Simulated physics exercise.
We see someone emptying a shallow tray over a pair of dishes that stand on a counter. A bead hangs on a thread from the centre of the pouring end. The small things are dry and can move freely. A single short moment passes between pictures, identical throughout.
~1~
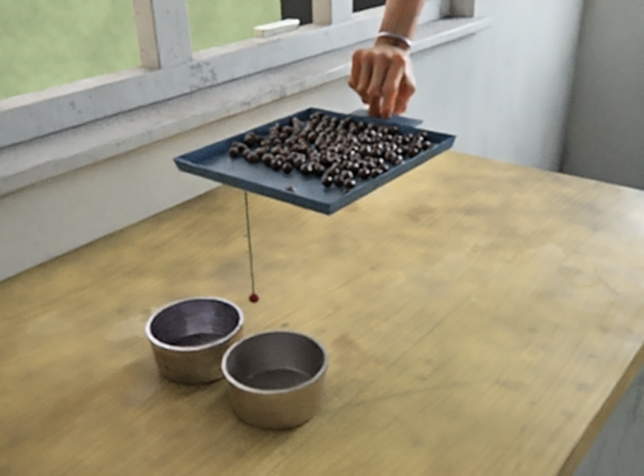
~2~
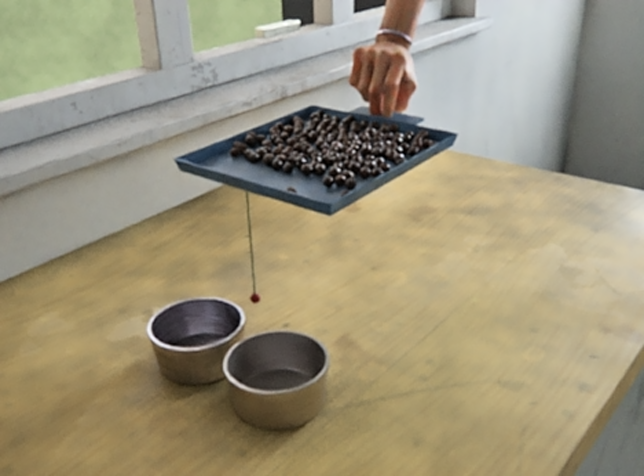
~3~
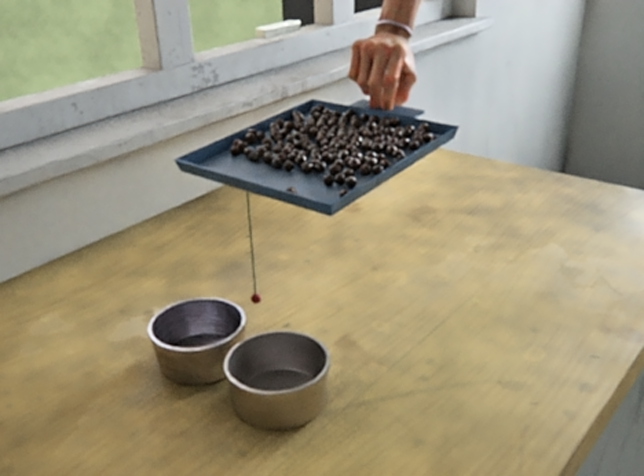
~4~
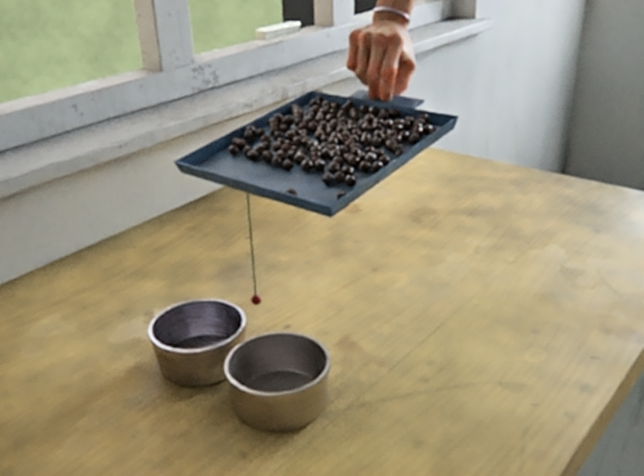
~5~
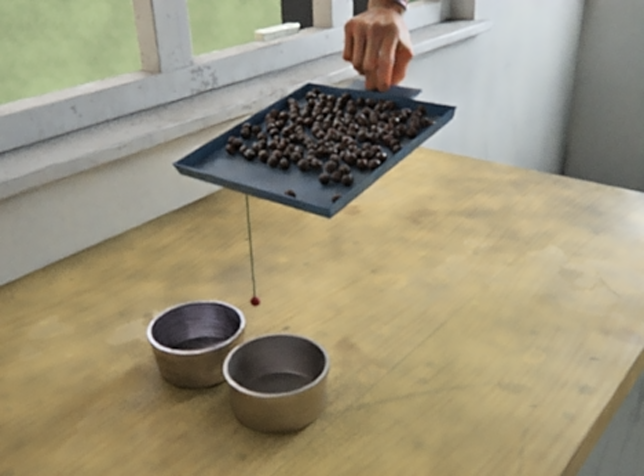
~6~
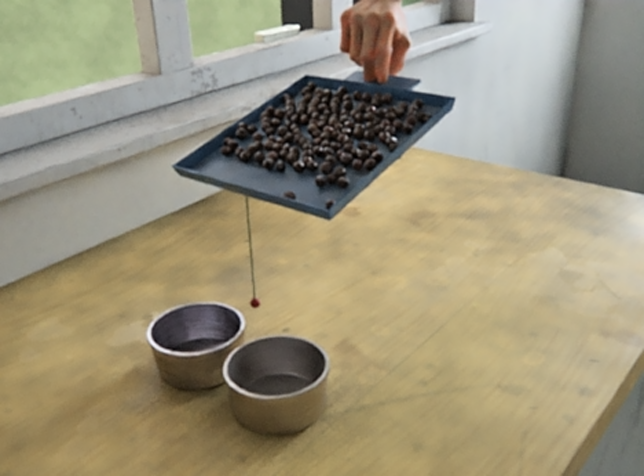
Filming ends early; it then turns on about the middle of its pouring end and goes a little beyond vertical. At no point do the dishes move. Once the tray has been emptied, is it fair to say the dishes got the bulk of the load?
Yes, they got more than half.
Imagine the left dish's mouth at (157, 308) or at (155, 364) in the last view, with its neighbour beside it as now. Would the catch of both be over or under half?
Past half, then shy of half.
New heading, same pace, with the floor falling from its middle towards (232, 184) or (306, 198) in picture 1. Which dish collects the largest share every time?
In the first case it's the one on the left, in the second the one on the right.
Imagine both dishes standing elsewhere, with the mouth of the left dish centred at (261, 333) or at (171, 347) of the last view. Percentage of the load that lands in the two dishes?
Close to 40 in a hundred, then close to 20 in a hundred.
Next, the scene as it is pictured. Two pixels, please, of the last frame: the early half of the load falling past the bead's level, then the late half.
The first part passes (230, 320); everything after passes (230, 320).
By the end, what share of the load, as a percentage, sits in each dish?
About 40 % ends in the left dish and about 40 % in the right dish.
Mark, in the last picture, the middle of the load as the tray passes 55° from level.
The centre of the load shows up near (241, 182) in the last view.
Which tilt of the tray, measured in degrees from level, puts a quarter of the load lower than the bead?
That happens at around 60°.
Just after the last frame, tray tipped steeply; roughly two thirds on the tray; about a tenth in the right dish; about a tenth in the left dish; just a few outside both; about a tenth in the air.
A moment on, tray tipped right over; just a few on the tray; roughly a third in the right dish; roughly a third in the left dish; about a tenth outside both; about a tenth in the air.
Further on, tray tipped past a quarter turn; roughly a third in the right dish; roughly half in the left dish; roughly a quarter outside both.
When it is over, tray tipped past a quarter turn; roughly a third in the right dish; roughly half in the left dish; roughly a quarter outside both.
